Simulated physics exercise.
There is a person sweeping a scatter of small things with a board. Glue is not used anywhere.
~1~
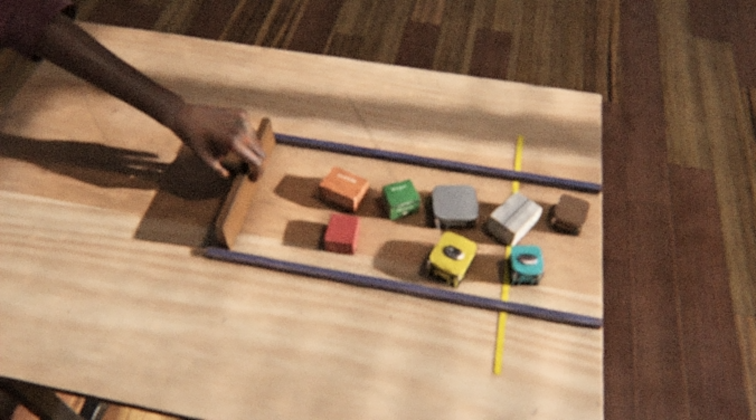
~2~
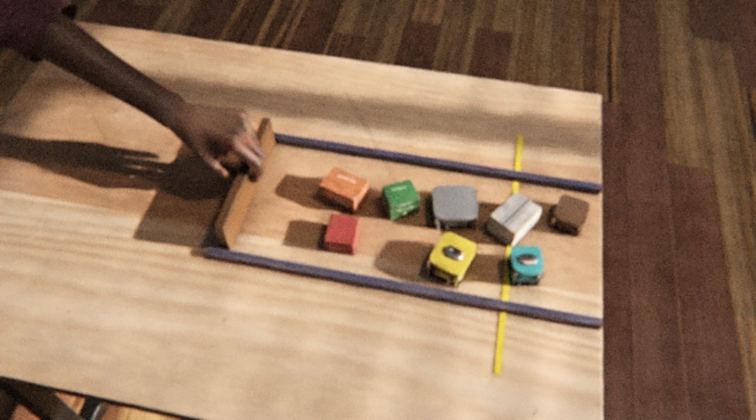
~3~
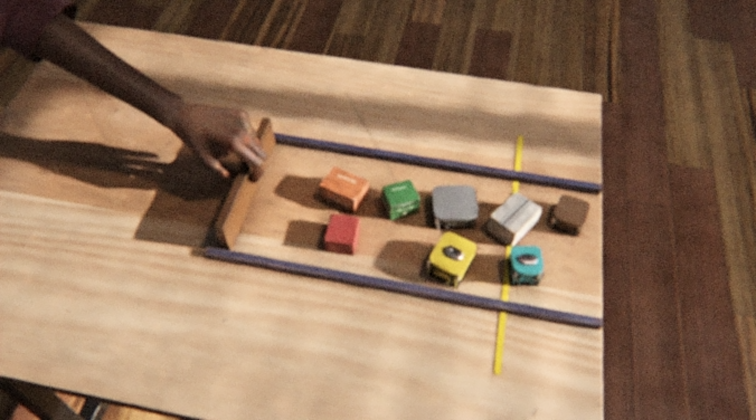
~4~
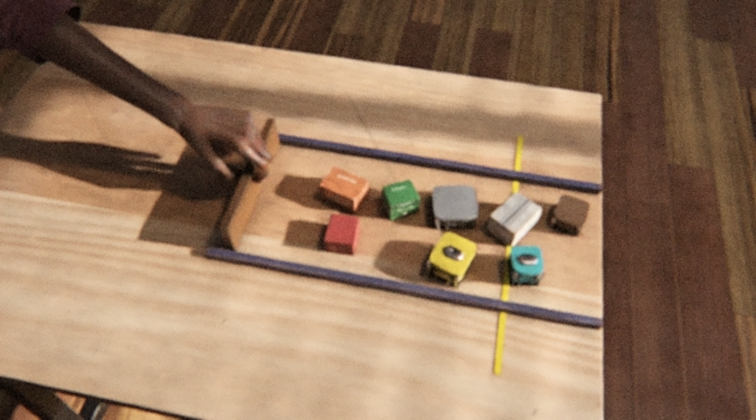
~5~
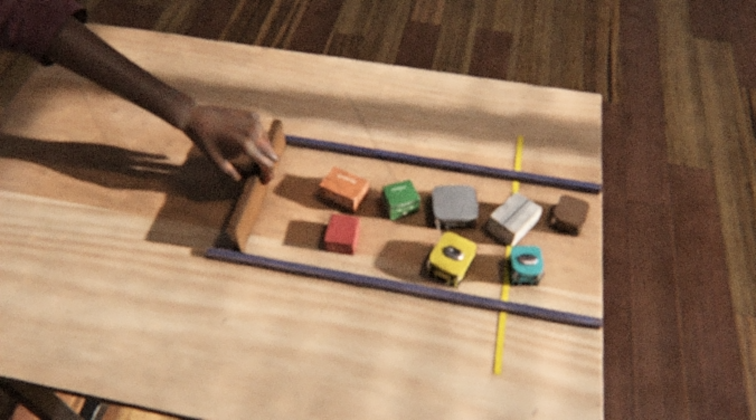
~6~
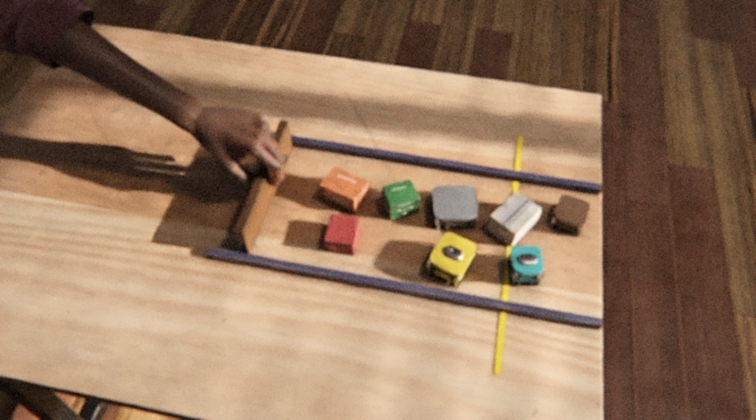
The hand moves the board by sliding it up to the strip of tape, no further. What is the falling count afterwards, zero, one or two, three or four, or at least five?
Afterwards the falling count is three or four.
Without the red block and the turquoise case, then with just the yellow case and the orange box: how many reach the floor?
3 and 2.
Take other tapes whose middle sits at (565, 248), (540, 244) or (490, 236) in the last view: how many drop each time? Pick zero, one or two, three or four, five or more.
Results per position - five or more / either three or four / either one or two.
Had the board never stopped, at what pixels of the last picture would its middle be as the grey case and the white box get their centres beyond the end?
When the grey case crosses, the middle is near (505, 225); when the white box crosses, near (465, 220).
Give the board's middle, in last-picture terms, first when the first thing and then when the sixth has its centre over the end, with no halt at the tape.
The first puts it near (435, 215), the next near (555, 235).
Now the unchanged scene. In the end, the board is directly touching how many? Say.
Count recorded: 2.
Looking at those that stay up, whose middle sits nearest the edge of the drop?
That would be the turquoise case.
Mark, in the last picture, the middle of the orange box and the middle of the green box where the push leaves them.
Answer: First (535, 216), after that (572, 230).
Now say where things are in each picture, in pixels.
In the first frame, brown case (570, 215); turquoise case (525, 266); white box (514, 219); board (247, 182); tape (511, 239).
In the second frame, turquoise case (525, 266); yellow case (452, 260).
In the third frame, white box (514, 219); green box (401, 200).
In the fourth frame, brown case (570, 216); orange box (345, 190).
In the fifth frame, turquoise case (525, 266); grey case (454, 207).
In the sixth frame, brown case (570, 216); turquoise case (525, 266); white box (514, 219); board (265, 185); tape (511, 239).
Early on, none off yet; brown case at rest near (570, 216); turquoise case at rest near (525, 266); white box at rest near (515, 219).
Finally, the number that fall off is three or four; lost, grey case, white box and brown case.
